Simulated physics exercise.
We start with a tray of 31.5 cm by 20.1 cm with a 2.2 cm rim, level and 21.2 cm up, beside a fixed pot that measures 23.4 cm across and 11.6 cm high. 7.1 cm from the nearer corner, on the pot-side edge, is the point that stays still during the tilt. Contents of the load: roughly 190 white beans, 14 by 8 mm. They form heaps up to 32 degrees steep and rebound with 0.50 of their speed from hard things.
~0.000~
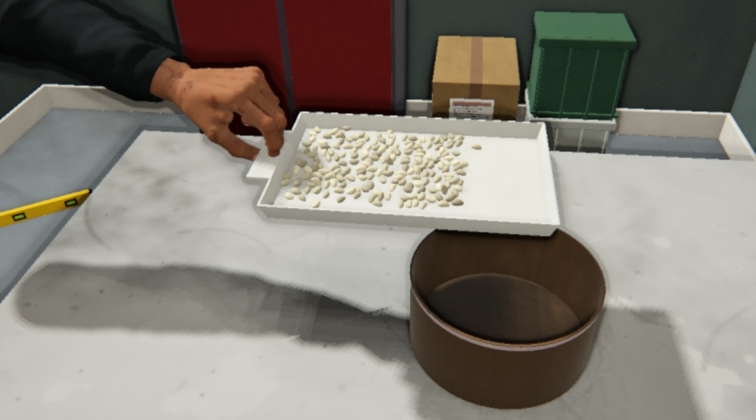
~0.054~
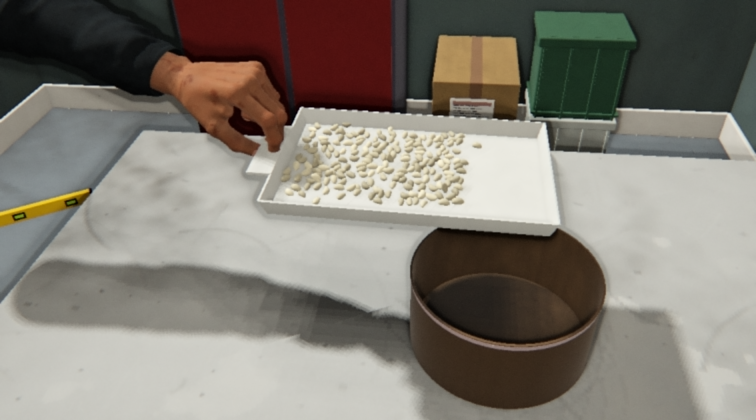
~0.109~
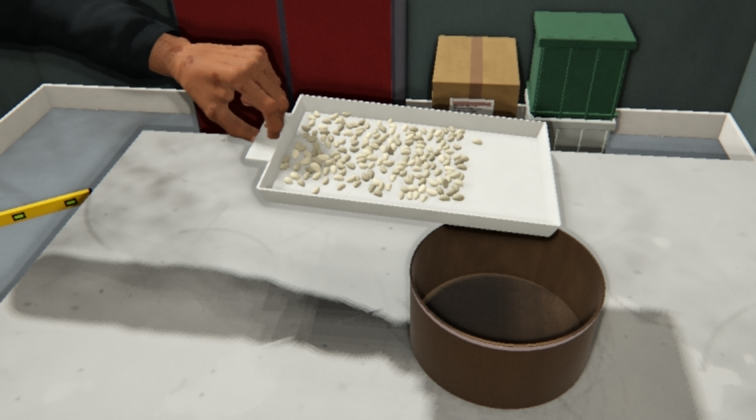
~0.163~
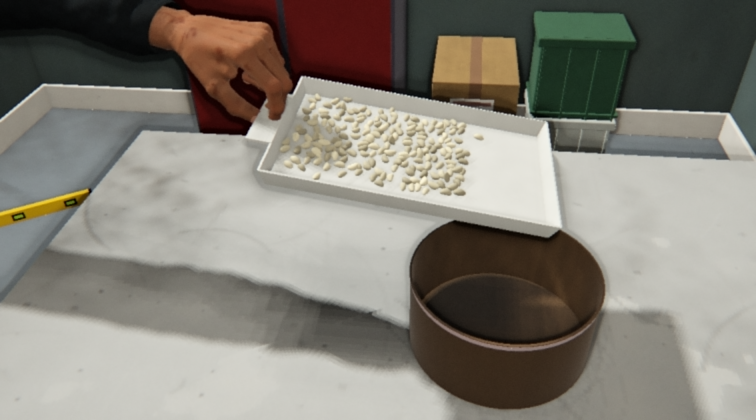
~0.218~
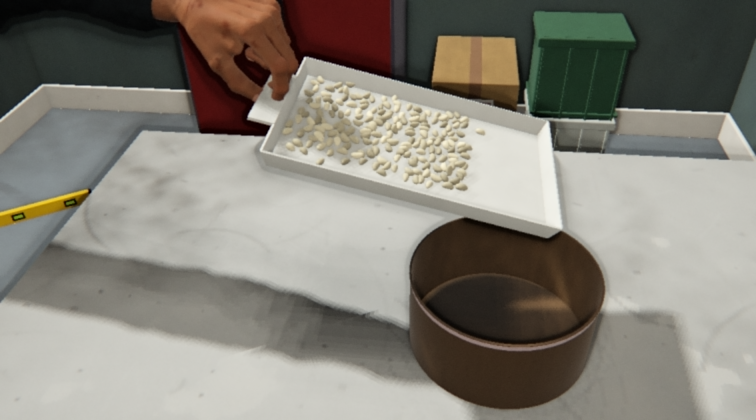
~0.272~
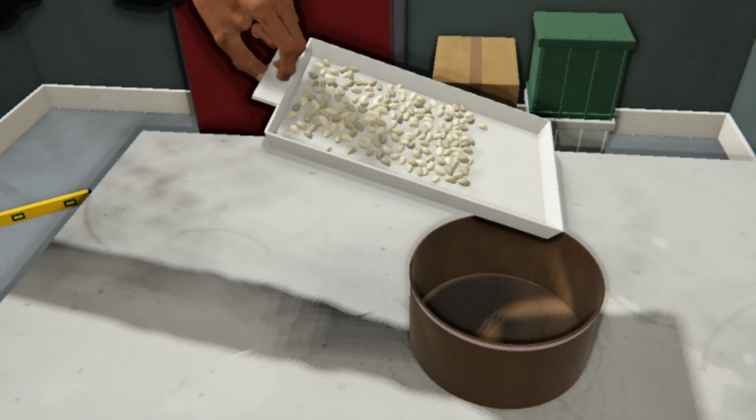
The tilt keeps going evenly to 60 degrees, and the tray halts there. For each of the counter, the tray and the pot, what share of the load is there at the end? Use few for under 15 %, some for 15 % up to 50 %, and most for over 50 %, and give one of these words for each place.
Counter: Some, left on the tray: Some, pot: Some.
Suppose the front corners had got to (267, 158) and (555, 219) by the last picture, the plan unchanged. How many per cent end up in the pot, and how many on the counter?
That works out as pot 5 and counter 20.
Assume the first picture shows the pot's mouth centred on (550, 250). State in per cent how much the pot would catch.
With the pot there, close to 55 per cent.
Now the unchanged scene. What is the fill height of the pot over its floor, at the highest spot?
Roughly 1.0 cm.
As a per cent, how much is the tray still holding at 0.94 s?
It comes to near 40 per cent.
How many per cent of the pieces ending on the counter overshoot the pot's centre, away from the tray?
Share past the middle: Roughly 100 percent.
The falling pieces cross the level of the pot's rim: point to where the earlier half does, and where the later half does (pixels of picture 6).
The first half passes near (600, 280) and the second half near (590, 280).
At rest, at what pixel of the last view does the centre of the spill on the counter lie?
The spill's middle ends up near (703, 353).
Then, at 0.50 s, tilt 39 degrees; the tray holds 100 %, the pot 0 %.
After 0.66 s, tilt 54 degrees; the tray holds 100 %, the pot 0 %.
After 0.94 s, tilt 60 degrees; the tray holds 40 %, the pot 20 %.
By 2.6 s all is still; counter 35 %, tray 35 %, pot 30 %.
